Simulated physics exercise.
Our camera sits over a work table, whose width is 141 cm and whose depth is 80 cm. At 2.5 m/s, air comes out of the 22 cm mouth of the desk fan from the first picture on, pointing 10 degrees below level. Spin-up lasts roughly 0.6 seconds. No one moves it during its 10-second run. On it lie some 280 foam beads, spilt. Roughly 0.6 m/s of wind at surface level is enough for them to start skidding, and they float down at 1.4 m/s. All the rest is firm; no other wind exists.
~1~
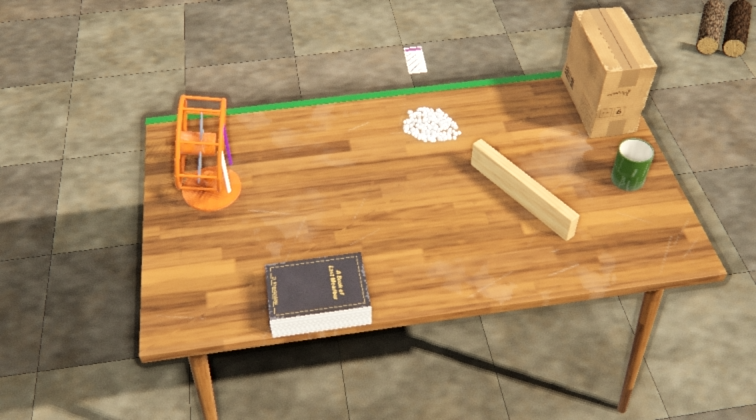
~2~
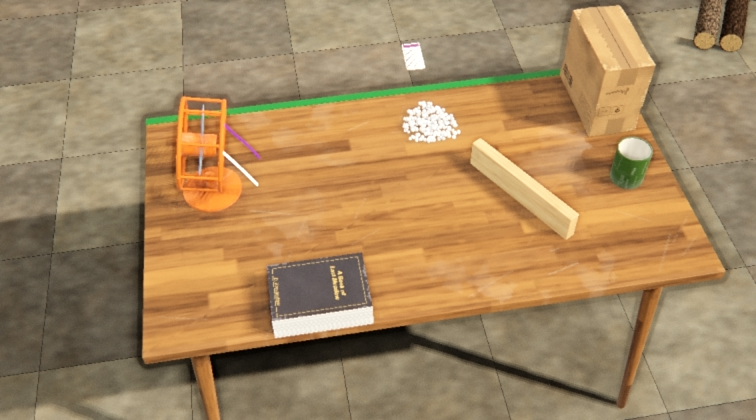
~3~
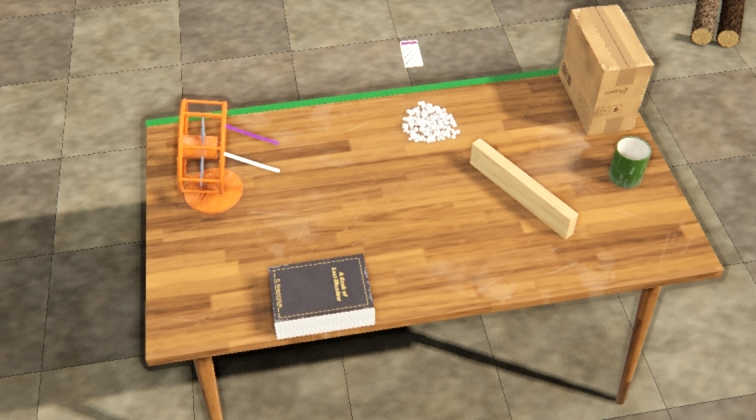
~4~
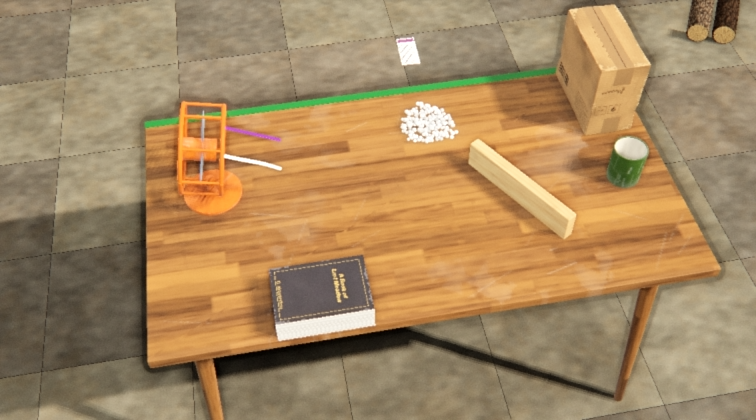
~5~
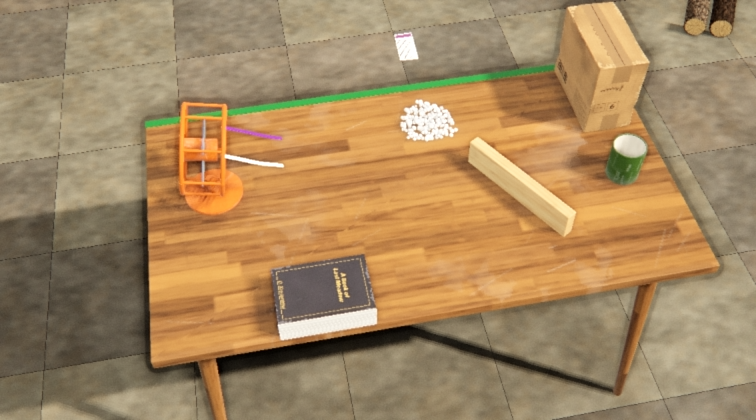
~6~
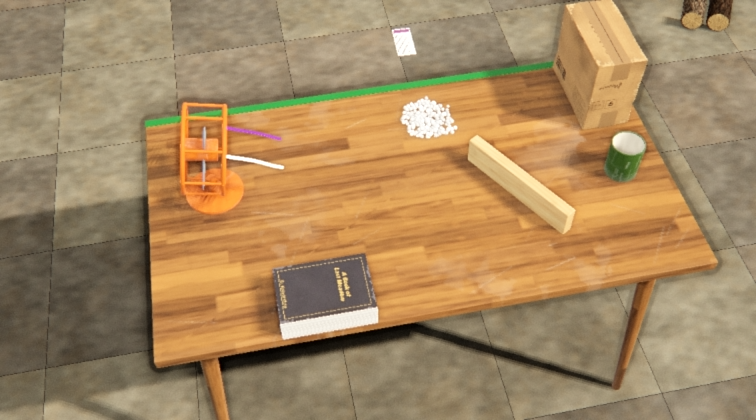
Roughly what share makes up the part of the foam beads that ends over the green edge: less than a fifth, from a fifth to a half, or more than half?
The share passes the halfway mark.
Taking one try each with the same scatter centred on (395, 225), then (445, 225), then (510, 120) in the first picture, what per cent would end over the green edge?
In turn: 0 per cent, 0 per cent, 80 per cent.
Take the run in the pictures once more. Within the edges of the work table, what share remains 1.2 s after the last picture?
Around 0 %.
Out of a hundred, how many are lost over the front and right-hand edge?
About 0 % front, about 0 % right-hand.
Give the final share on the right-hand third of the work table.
Around 0 per cent.
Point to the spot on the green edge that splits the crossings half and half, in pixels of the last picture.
Roughly at pixel (481, 72).
Then, 1.2 s after the last picture, 0 % are on the move or not yet settled, 100 % are over the green edge.
Then, 2.4 s after the last picture, 0 % are on the move or not yet settled, 100 % are over the green edge.
Then, 4.7 s after the last picture, 0 % are on the move or not yet settled, 100 % are over the green edge.
Then, 9.2 s after the last picture, at the end, 100 % are over the green edge.
